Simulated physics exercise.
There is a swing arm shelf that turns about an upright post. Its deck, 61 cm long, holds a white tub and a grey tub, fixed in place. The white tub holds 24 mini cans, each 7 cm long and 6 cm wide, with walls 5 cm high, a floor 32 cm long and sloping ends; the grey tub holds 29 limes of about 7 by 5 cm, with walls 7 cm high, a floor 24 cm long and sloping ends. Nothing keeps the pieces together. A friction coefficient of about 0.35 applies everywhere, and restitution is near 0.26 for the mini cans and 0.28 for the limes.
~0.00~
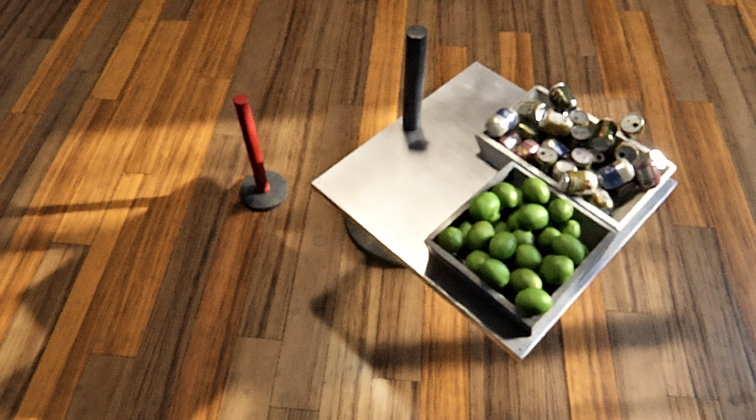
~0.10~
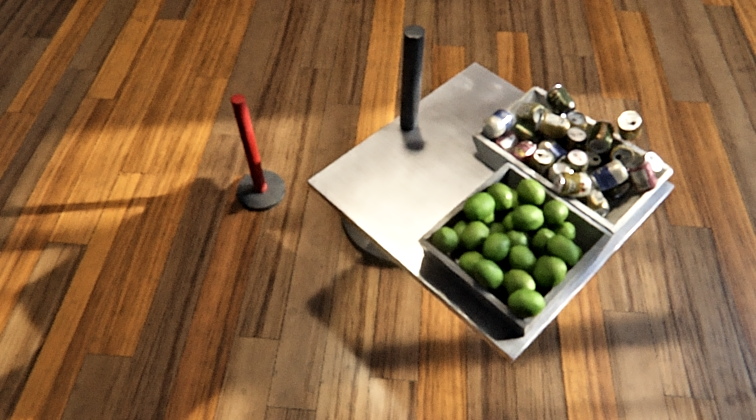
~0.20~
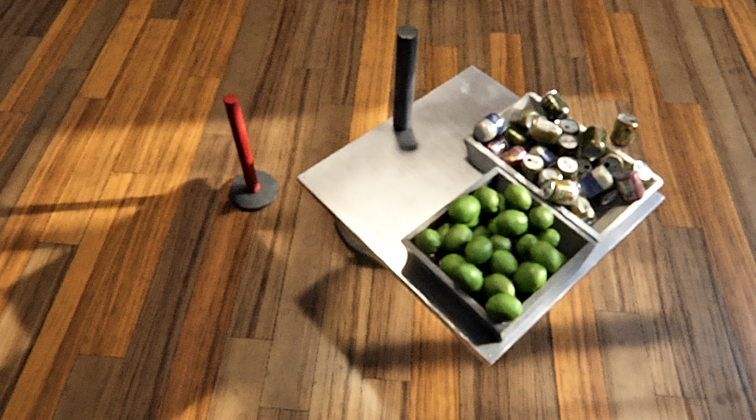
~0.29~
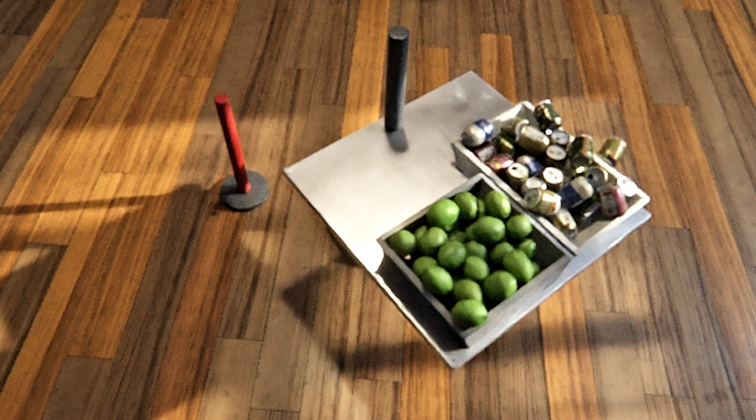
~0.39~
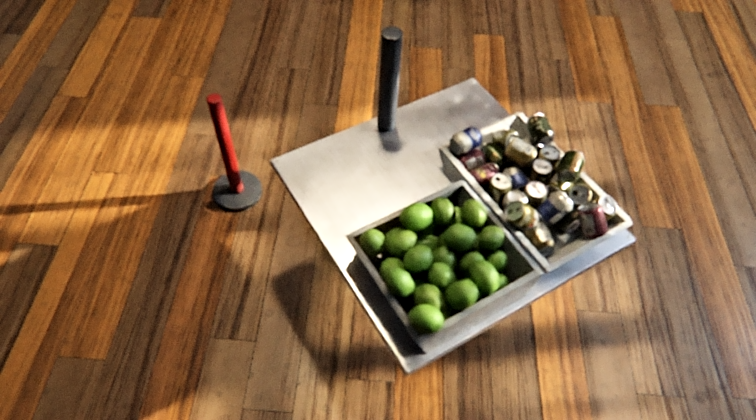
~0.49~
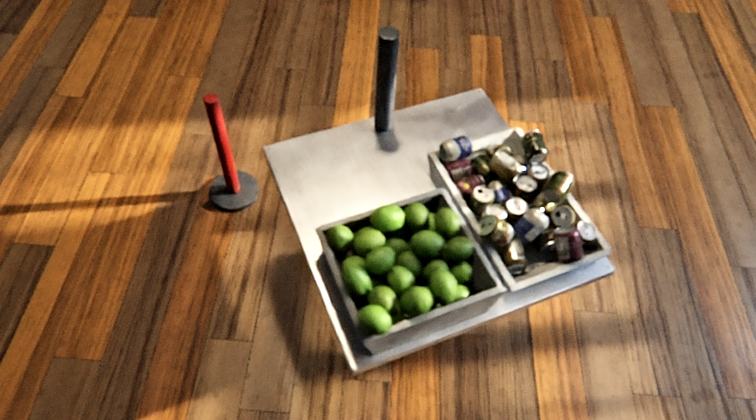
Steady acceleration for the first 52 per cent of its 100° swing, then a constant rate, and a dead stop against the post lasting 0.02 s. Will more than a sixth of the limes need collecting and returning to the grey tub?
No.
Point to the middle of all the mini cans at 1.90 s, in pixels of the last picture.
I'd say near (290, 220).
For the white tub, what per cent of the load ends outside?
The white tub loses 15 percent of its load.
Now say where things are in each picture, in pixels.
In the first picture (places track the rim corner closest to us here, unless another is named; the camera pans a little), grey tub (534, 321); white tub (by its farthest rim corner) (538, 87); 0° round; all still inside.
Grey tub (526, 322); white tub (536, 88); 1° round, in the second picture.
Grey tub (503, 327); white tub (531, 93); 4° round; 1 out, the lowest can at (624, 131), in the third picture.
Grey tub (467, 333); white tub (525, 102); 9° round; 1 out, the lowest can at (611, 153), in the fourth picture.
Grey tub (422, 338); white tub (520, 113); 15° round; 1 out, in the fifth picture.
Grey tub (368, 338); white tub (518, 128); 24° round; 1 out, in the sixth picture.
After 1.05 s, end of the swing.
After 1.13 s, the white tub is down by 4 of 24 and the grey tub is down by 1 of 29.
After 1.25 s, the white tub is down by 4 of 24 and the grey tub is down by 2 of 29.
After 1.47 s, the white tub is down by 4 of 24 and the grey tub is down by 2 of 29.
Outcome (at 1.90 s), the white tub is down by 4 of 24 and the grey tub is down by 2 of 29. Asked share, 2 of 29, 7 per cent.
